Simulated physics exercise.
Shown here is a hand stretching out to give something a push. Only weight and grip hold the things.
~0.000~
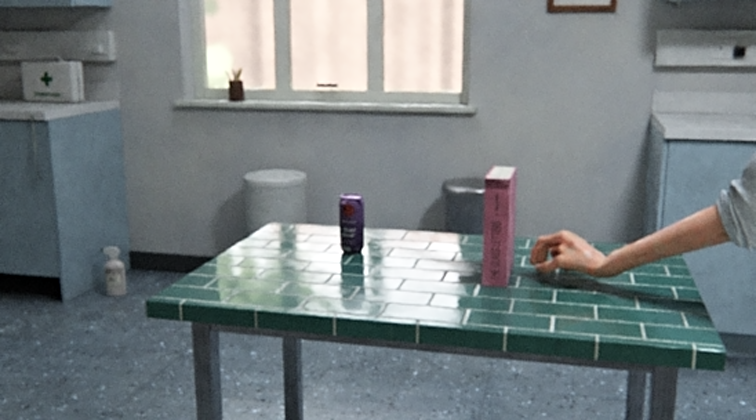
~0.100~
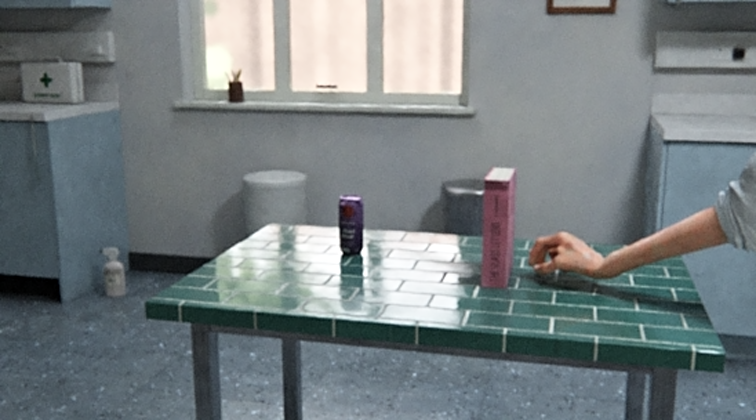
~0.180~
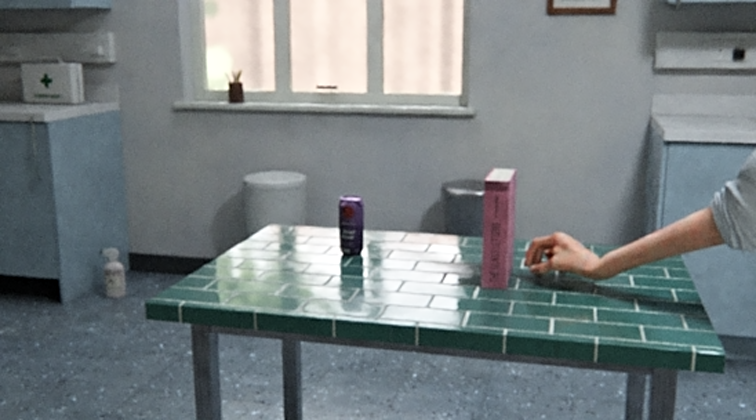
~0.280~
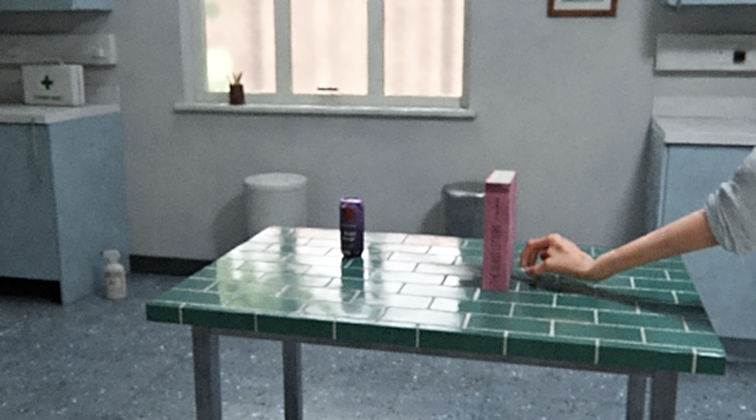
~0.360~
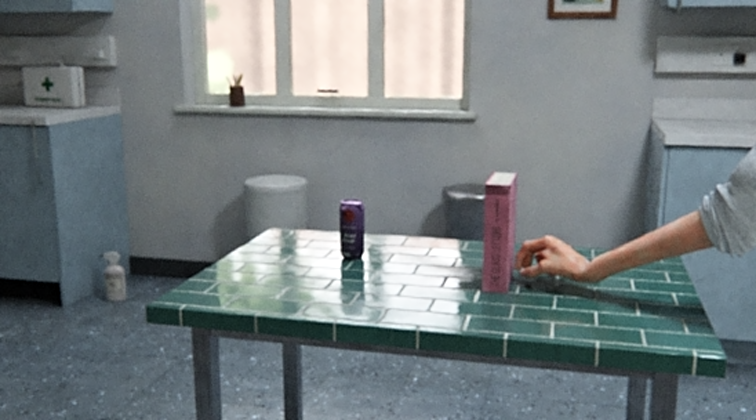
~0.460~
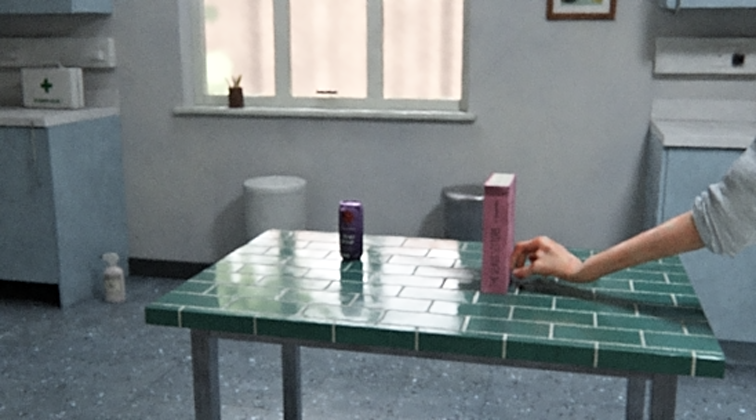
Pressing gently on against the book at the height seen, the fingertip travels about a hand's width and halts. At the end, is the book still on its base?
Yes, it will stay on its base.
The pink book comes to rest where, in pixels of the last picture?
In the last picture, near pixel (441, 228).
Around 0.66 s, pink book displaced a little near (488, 230).
Around 0.96 s, pink book displaced a little near (471, 229).
Around 1.16 s, pink book displaced a little near (459, 229).
Around 1.46 s, pink book displaced about its own width near (442, 227).
Finally (2.1 s), moved from the start, pink book. Final places as the last picture's camera would see them, pink book near (441, 228).
